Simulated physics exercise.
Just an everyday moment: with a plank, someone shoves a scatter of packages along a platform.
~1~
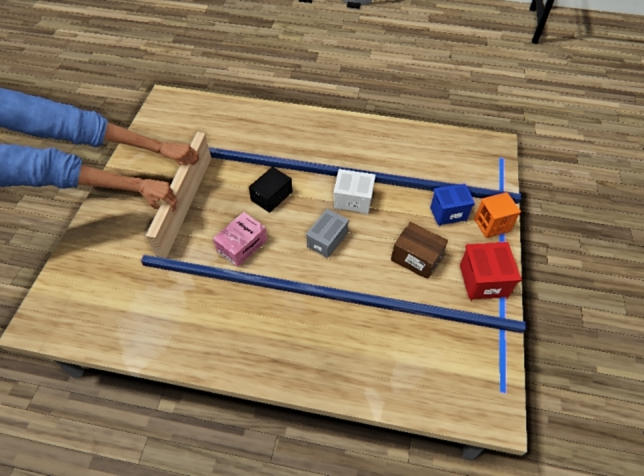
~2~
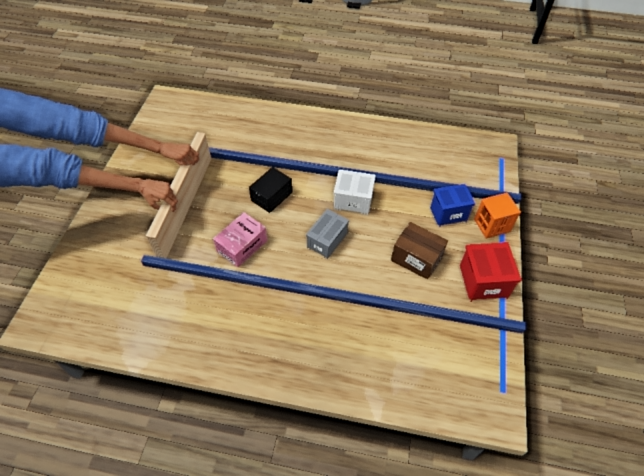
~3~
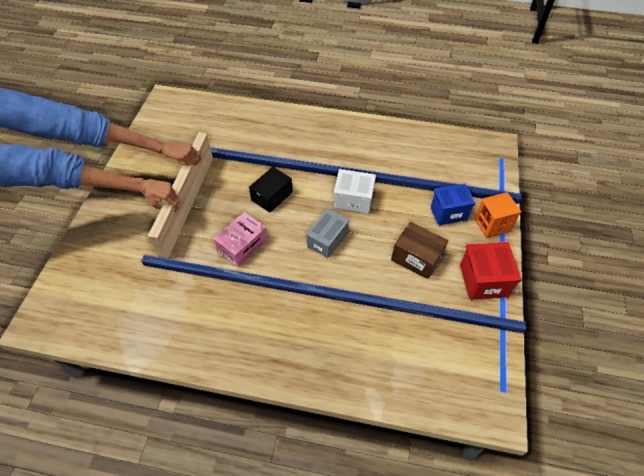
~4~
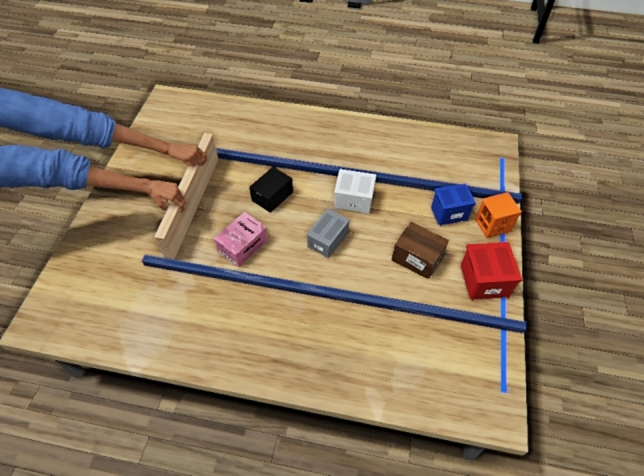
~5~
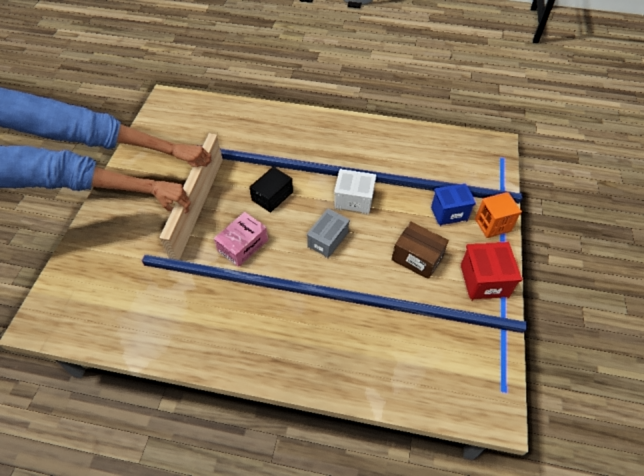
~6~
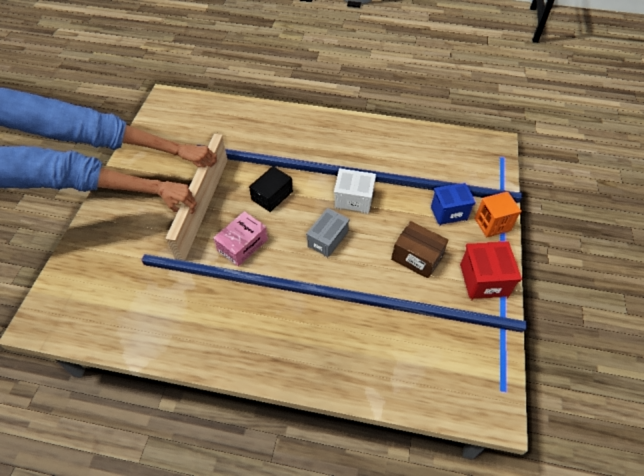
The video shows two hands holding a wooden plank upright at the left of a tabletop scattered with colourful boxes between blue rails. The hands slide the plank slightly to the right, while the boxes stay in place.
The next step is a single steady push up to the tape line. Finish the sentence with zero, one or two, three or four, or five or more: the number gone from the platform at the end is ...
The number gone from the platform at the end is five or more.
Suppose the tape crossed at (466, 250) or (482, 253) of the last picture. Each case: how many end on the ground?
4, then 6.
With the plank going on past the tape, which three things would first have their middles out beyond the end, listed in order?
The red tote comes first, followed by the orange crate and then the blue tote.
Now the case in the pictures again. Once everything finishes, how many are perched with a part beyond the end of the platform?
It totals 2.
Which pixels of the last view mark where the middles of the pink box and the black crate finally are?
The pink box finishes at (522, 281); the black crate finishes at (519, 224).
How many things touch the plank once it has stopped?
That makes 2.
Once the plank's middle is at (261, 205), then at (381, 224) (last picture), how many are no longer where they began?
Note: First position 2; second position 8.
A little later, none off yet; orange crate at rest near (497, 215); red tote at rest near (489, 271); blue tote at rest near (452, 205).
Next, none off yet; orange crate at rest near (497, 215); red tote moving near (491, 271); blue tote shifted a little near (456, 206).
Later still, two off so far; orange crate fallen near (524, 281); red tote fallen near (532, 367); blue tote shifted well along near (530, 219).
When it is over, the number that fall off is five or more; down, grey tote, white tote, brown parcel, blue tote, red tote and orange crate.
